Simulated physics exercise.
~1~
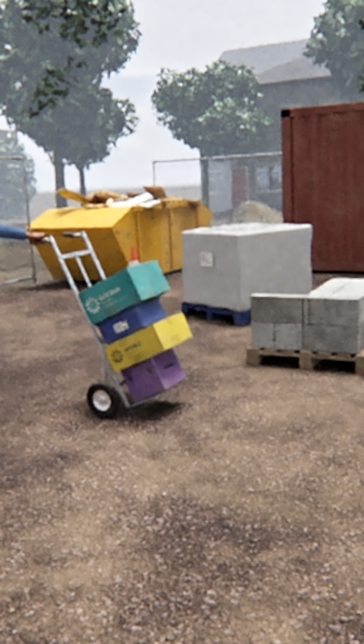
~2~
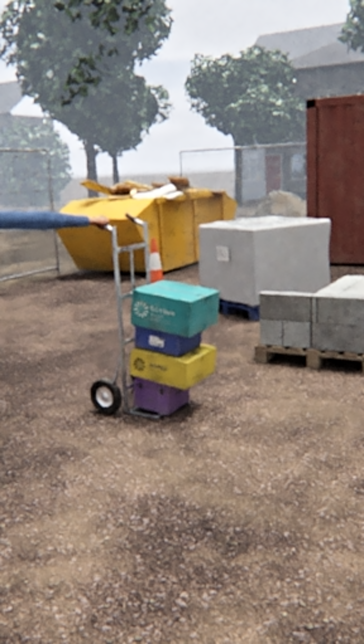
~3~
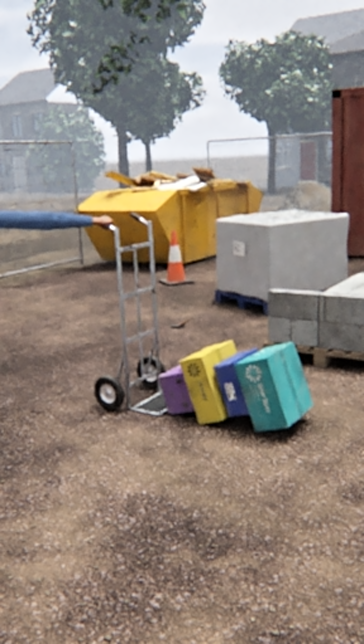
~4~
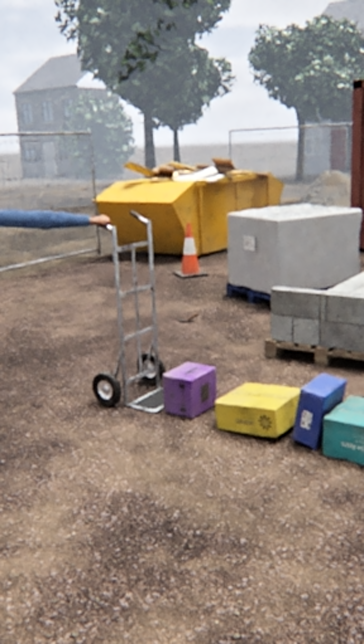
In a dirt yard with a yellow skip, a hand swings a tilted hand truck upright, and its stack of four coloured boxes topples off to the right, leaving the purple one beside the truck's base and the yellow, blue and turquoise ones strewn in a row along the ground.
